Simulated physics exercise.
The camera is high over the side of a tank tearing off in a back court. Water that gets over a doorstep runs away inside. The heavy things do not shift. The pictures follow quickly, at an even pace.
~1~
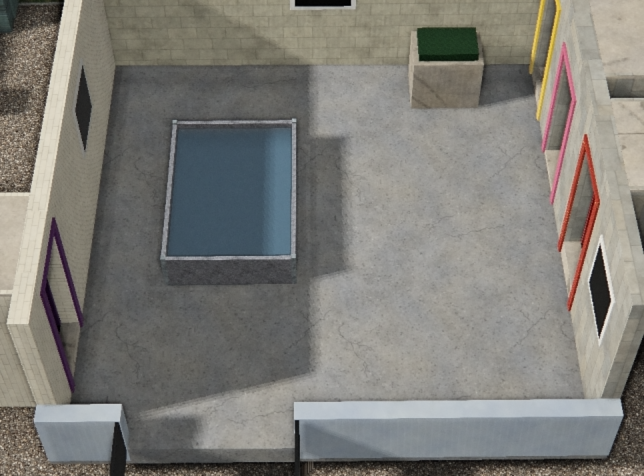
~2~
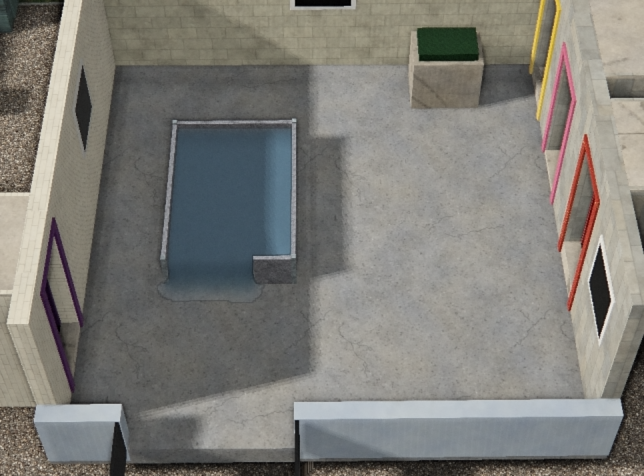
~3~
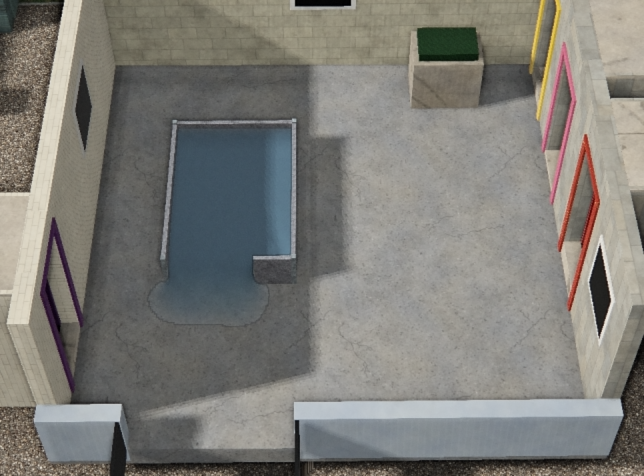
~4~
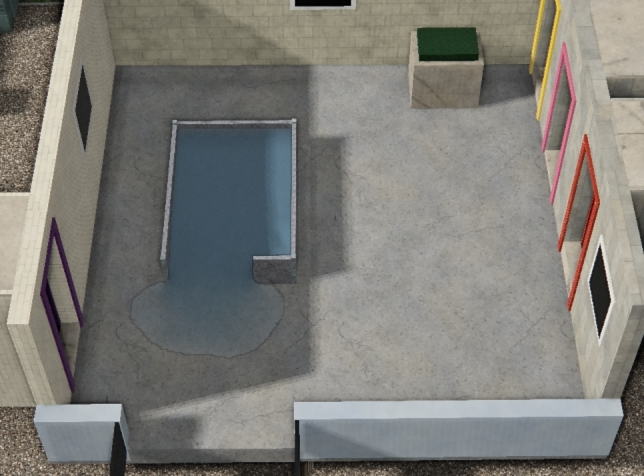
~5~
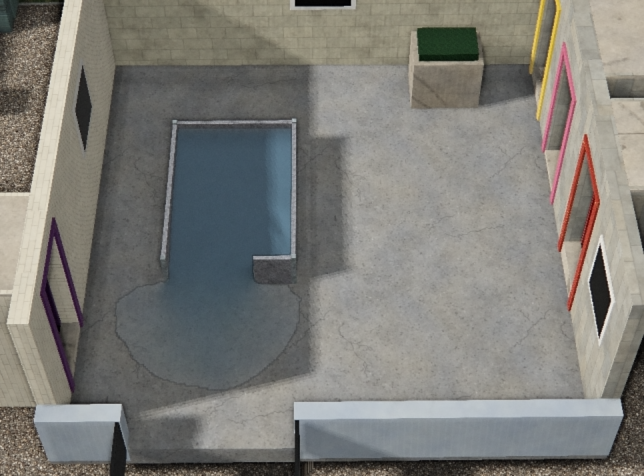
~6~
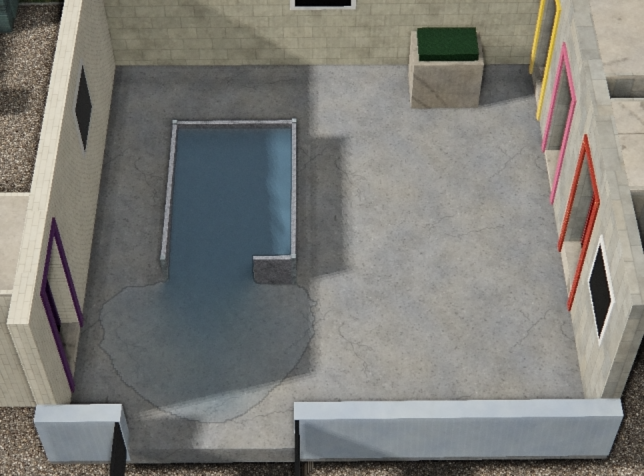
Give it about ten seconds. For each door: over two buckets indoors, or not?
In the end: The pink door stays under that; the yellow door stays under that; the red door stays under that; the purple door stays under that.
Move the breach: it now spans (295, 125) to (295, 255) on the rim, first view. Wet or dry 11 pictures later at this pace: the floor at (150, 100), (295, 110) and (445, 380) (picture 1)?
As listed: Dry, dry, wet.
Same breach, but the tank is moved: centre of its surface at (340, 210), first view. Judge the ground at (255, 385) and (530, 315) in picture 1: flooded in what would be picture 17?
In that order: Under water, dry.
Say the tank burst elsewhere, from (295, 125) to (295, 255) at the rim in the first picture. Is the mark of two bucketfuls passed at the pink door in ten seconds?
Then: Pink floods.
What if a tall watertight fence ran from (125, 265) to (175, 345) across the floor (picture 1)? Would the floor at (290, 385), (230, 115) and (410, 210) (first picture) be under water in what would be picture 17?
As listed: Awash, no water, not flooded.
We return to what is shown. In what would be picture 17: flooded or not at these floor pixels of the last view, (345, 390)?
There: Covered.
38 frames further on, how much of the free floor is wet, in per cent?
Some 35 per cent.
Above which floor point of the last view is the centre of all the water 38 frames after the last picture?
Around (235, 287).
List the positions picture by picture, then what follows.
The first picture shows still water in the water tank at (232, 191).
In the second picture, the front is at (165, 293), out from the gap at (212, 275).
In the third picture, the front is at (159, 307), out from the gap at (212, 276).
In the fourth picture, water pours out at (212, 276) and has run to (246, 348).
In the fifth picture, the front is at (231, 382), out from the gap at (212, 276).
In the sixth picture, water pours out at (212, 276) and has run to a hidden place.
A moment on, water covers 20 % of the floor; the pink door not reached, the yellow door not reached, the red door not reached, the purple door wet at the sill, nothing in.
Next, water covers 20 % of the floor; the pink door not reached, the yellow door not reached, the red door not reached, the purple door wet at the sill, nothing in.
Then, water covers 25 % of the floor; the pink door not reached, the yellow door not reached, the red door not reached, the purple door under two buckets in.
Later, water covers 35 % of the floor; the pink door not reached, the yellow door not reached, the red door wet at the sill, nothing in, the purple door under two buckets in.
In the end, water covers 45 % of the floor; the pink door wet at the sill, nothing in, the yellow door not reached, the red door wet at the sill, nothing in, the purple door under two buckets in.
